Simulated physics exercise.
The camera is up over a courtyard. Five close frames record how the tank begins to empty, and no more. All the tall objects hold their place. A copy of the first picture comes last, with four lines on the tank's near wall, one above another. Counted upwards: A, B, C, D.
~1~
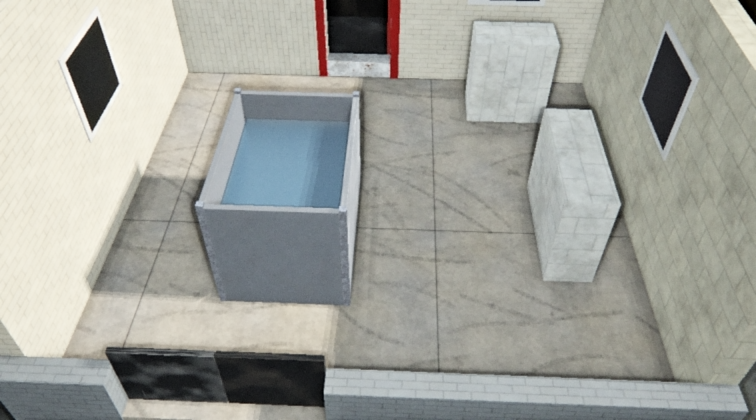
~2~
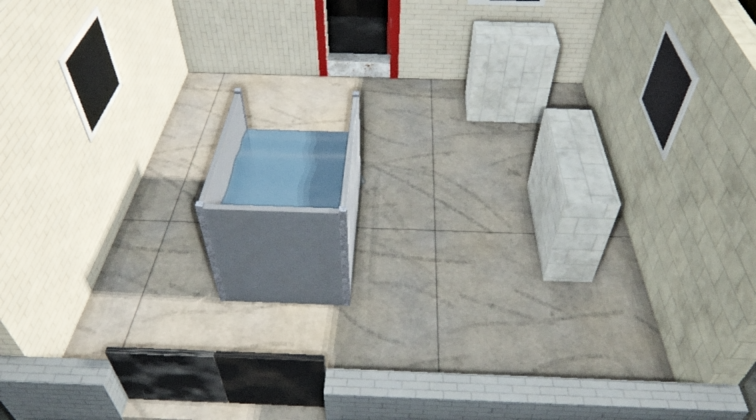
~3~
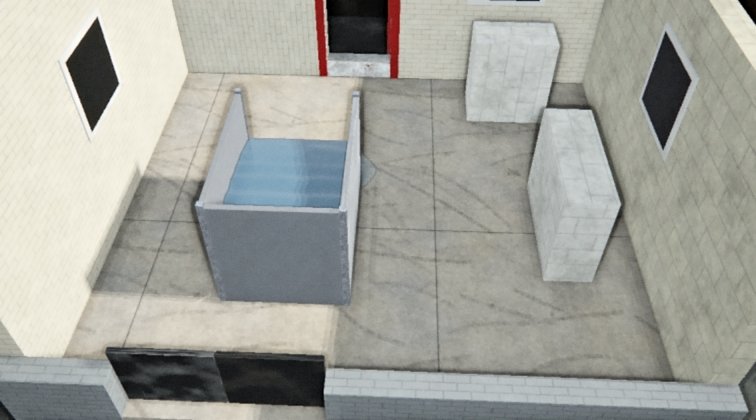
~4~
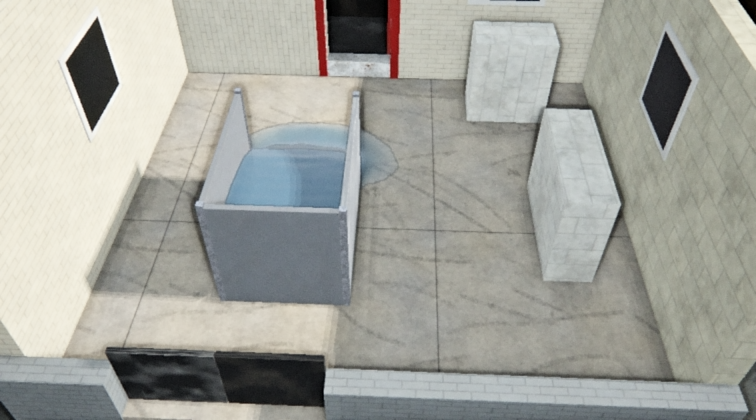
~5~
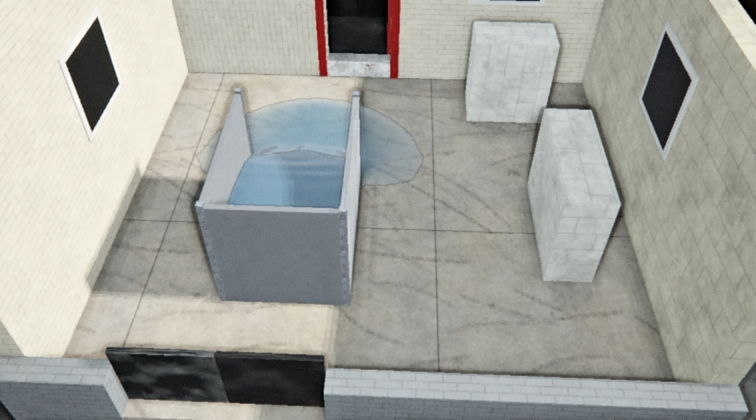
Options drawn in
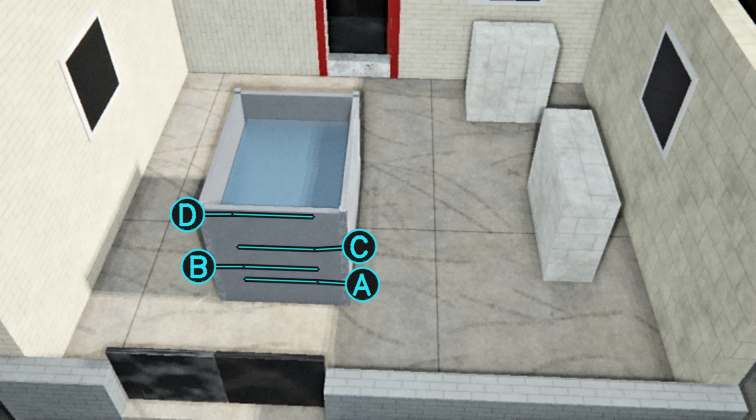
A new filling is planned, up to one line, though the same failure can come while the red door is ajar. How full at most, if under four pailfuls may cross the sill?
B will do.
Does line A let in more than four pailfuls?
No, not at all.
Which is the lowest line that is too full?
C it is.
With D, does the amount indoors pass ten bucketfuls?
Yes.
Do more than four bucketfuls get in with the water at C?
Yes.
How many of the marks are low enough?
Two of the four.
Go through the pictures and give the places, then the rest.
Water in the tank at rest, its middle at (288, 170); foot of the red doorway at (359, 77); shut gate at (218, 361).
Water covers 1 % of the ground, its front hidden from here.
Water covers 3 % of the ground, its front hidden from here.
Water covers 7 % of the ground and shows as far out as (387, 169).
Water covers 14 % of the ground and shows as far out as (407, 147).
On the marked copy, A at (282, 280); B at (280, 267); C at (277, 248); D at (271, 215); from the bottom up A, B, C, D.
For line A, nothing gets over.
For line B, a bucket or two gets in.
For line C, about 10 bucketfuls get in.
For line D, dozens of bucketfuls pour in.
